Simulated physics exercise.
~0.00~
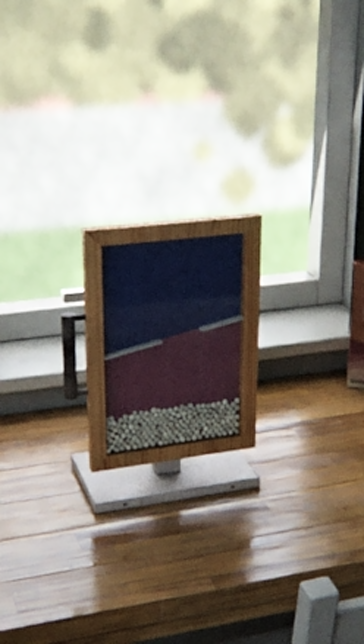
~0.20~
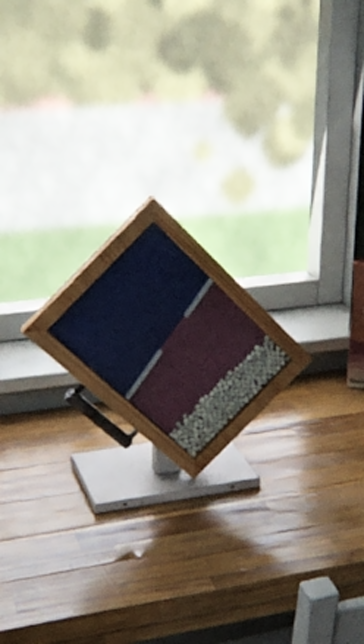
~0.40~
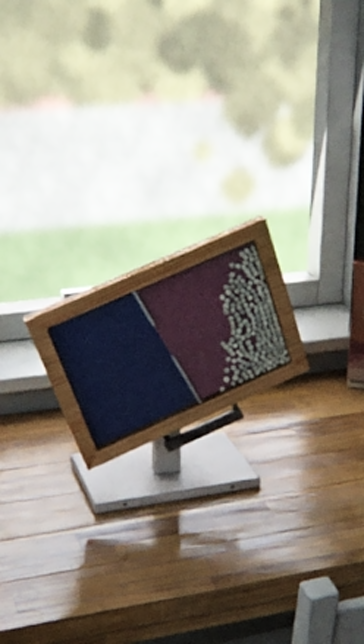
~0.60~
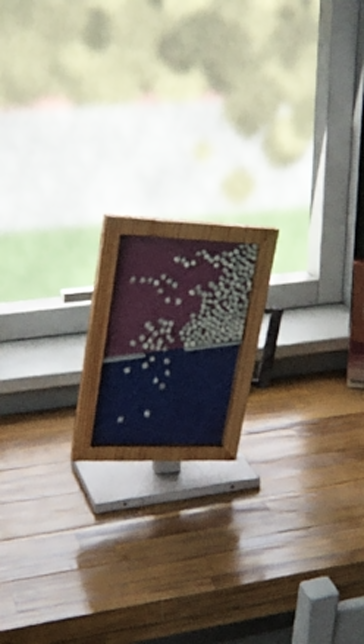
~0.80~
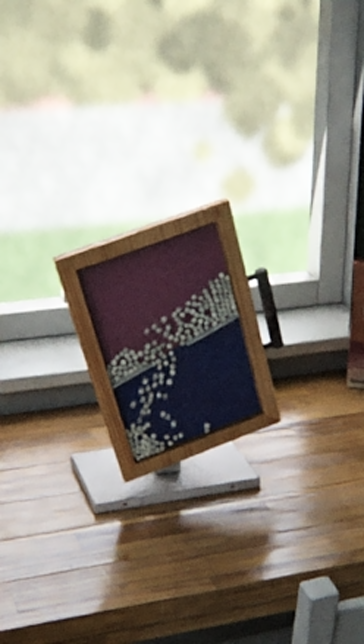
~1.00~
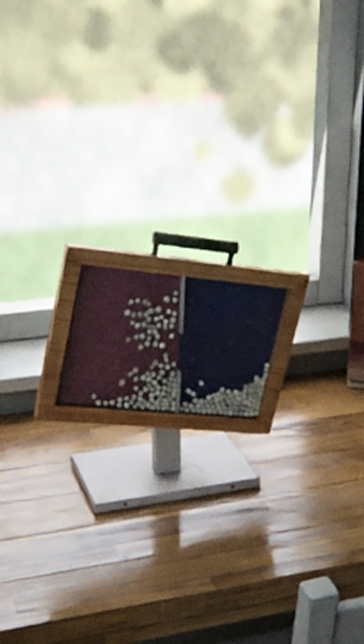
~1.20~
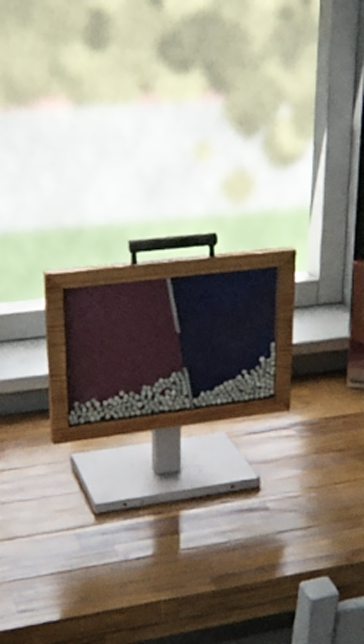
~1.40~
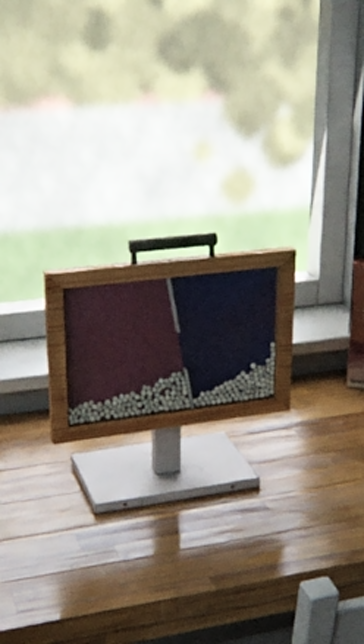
A framed case of small pale pills turns anticlockwise and stops sideways, pills resting in both chambers.
